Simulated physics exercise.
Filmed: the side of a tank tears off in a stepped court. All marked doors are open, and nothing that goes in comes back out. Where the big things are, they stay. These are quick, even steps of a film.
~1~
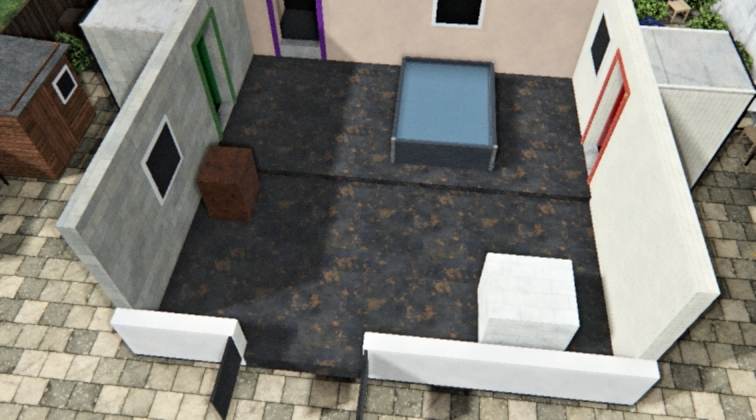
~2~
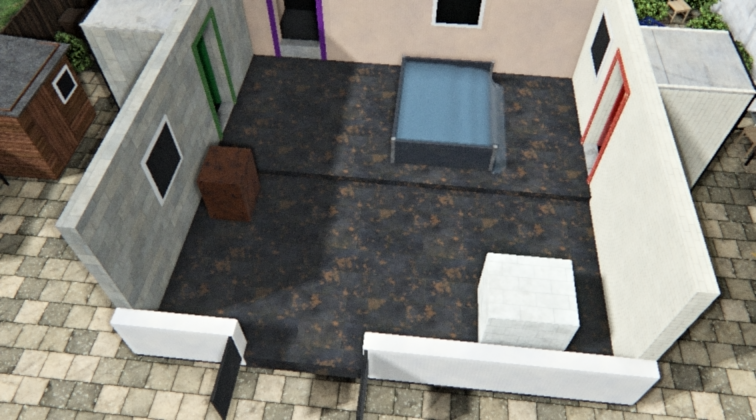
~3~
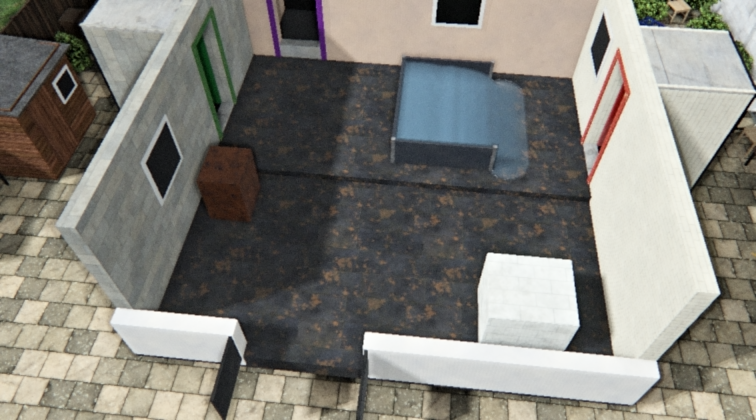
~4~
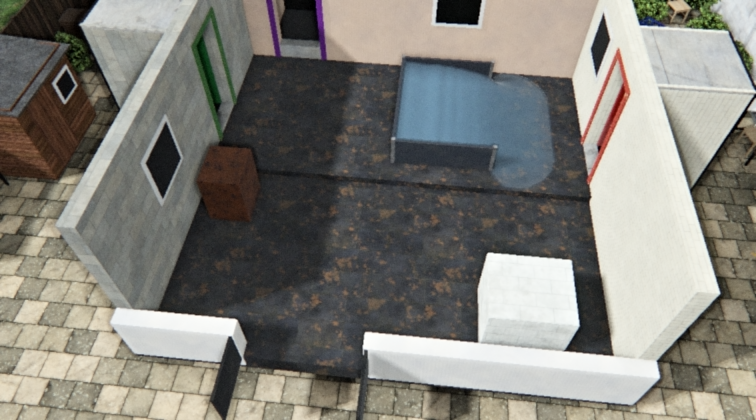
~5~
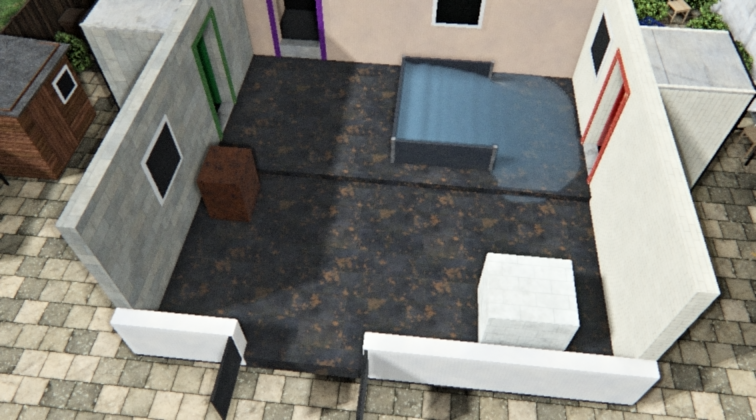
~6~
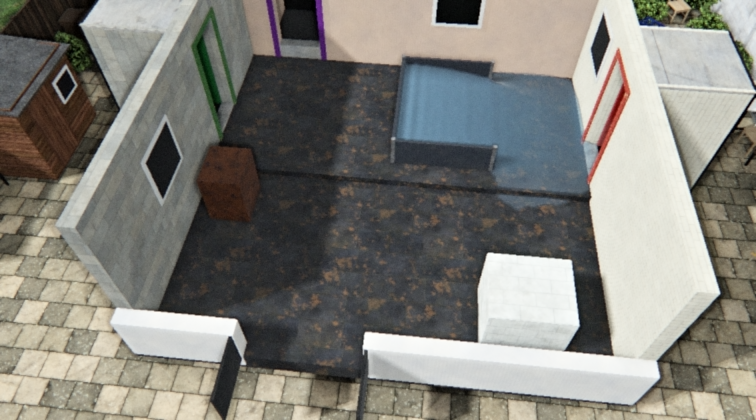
Water slips out through the right side of a blue, open-topped tank near the back wall and spreads rightward over the dark, rust-flecked floor, reaching the cream wall with the red-framed door. The roofless court is seen from high above by a still camera, with pale paving around it. A brown block sits by the grey left wall with its green doorframe, and a white block stands front right, both unmoving.
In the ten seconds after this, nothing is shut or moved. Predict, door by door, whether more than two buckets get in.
The green door does not pass two; the red door passes two; the purple door does not pass two.
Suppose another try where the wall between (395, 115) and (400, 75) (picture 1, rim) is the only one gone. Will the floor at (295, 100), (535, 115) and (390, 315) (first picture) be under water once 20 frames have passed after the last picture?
Submerged, bone-dry, bone-dry.
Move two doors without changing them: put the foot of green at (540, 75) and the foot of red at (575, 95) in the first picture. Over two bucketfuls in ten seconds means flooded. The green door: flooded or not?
Well, the green door overshoots, as it turns out.
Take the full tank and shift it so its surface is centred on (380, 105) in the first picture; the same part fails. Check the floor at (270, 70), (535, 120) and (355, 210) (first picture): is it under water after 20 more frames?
In turn: Not flooded, wet, dry.
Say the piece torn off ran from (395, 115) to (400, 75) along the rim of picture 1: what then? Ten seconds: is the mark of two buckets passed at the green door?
The green one tops the limit.
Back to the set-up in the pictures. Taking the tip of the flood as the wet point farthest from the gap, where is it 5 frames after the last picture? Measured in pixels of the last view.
The wet edge reaches furthest near (591, 246).
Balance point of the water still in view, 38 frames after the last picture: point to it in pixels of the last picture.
I'd put my finger on (477, 174).
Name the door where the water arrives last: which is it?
From what the pictures show, it's the one in green.
A moment on, water covers 15 % of the floor; the green door not reached, the red door far over two buckets in, the purple door not reached.
Next, water covers 20 % of the floor; the green door not reached, the red door far over two buckets in, the purple door not reached.
Then, water covers 30 % of the floor; the green door not reached, the red door far over two buckets in, the purple door not reached.
Later, water covers 55 % of the floor; the green door wet at the sill, nothing in, the red door far over two buckets in, the purple door wet at the sill, nothing in.
In the end, water covers 85 % of the floor; the green door wet at the sill, nothing in, the red door far over two buckets in, the purple door wet at the sill, nothing in.
